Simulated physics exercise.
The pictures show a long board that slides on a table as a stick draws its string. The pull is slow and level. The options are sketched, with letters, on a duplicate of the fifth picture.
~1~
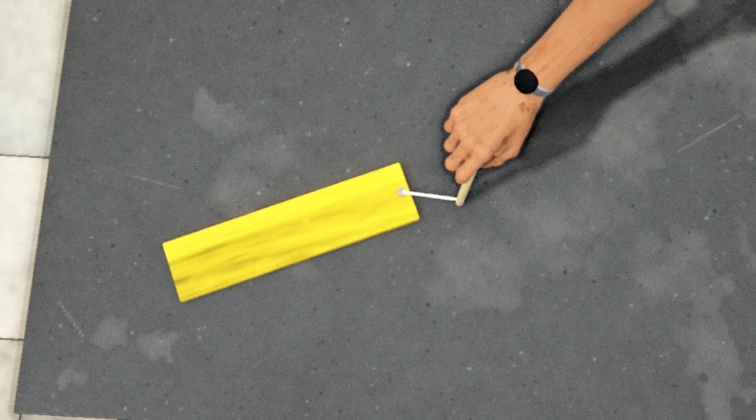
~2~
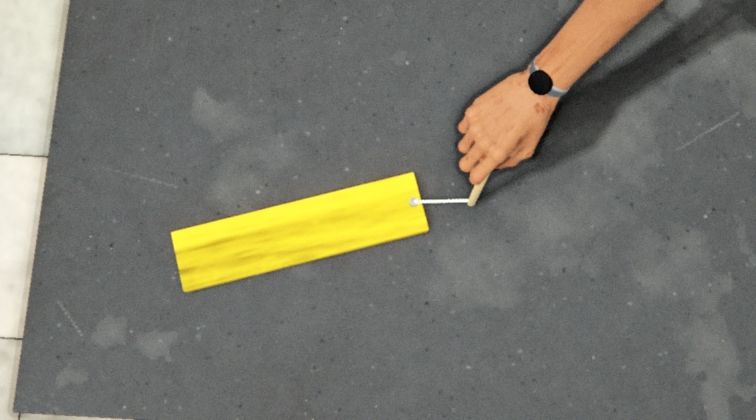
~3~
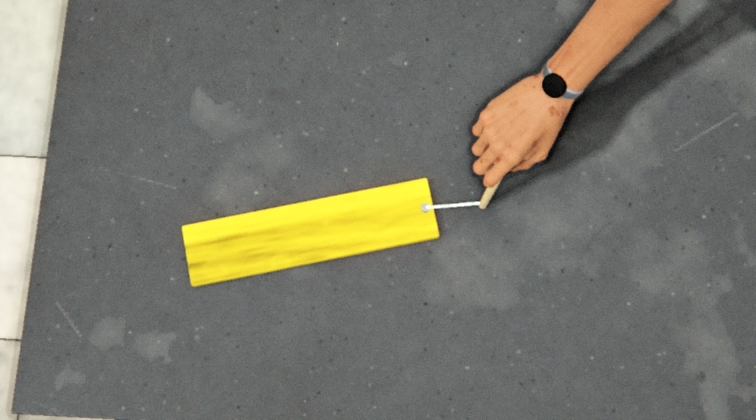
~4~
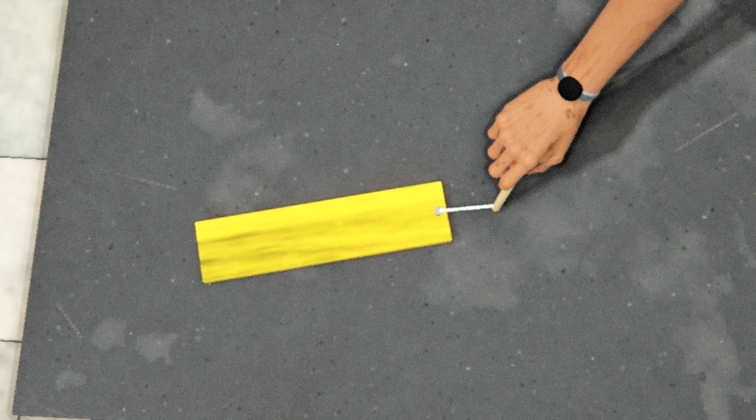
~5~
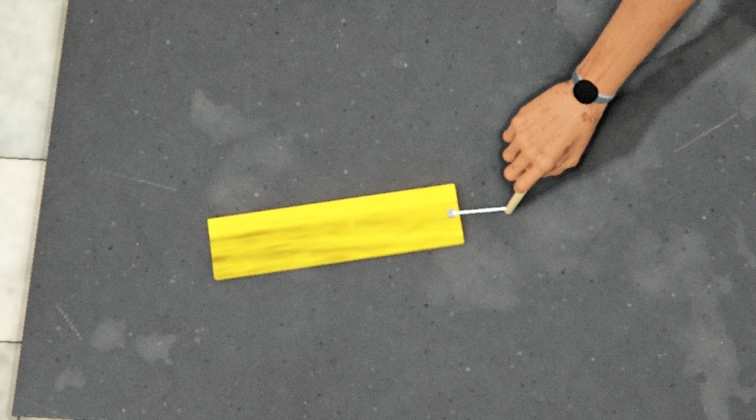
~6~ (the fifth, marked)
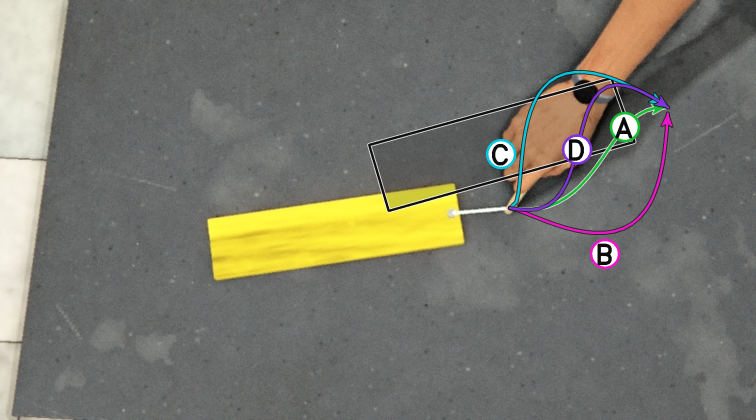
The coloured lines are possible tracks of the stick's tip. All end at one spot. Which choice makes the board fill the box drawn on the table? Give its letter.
C is the one.
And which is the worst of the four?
B.
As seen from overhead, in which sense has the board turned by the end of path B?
It turns anticlockwise.
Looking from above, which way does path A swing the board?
It turns anticlockwise.
On the marked copy, A from (510, 208) via (593, 172) to (665, 107); B from (510, 208) via (632, 224) to (668, 114); C from (510, 208) via (543, 88) to (663, 104); D from (510, 208) via (581, 132) to (668, 108); the outline at (502, 143).
Taking C. A third of the way, foot of the stick (527, 121), middle of the board (381, 205).
Two thirds of the way, foot of the stick (593, 74), middle of the board (449, 157).
When it is over, foot of the stick (667, 108), middle of the board (502, 144); it lies in the outline.
As for the rest, A leaves its middle at (513, 174); B leaves its middle at (527, 196); D leaves its middle at (508, 161).
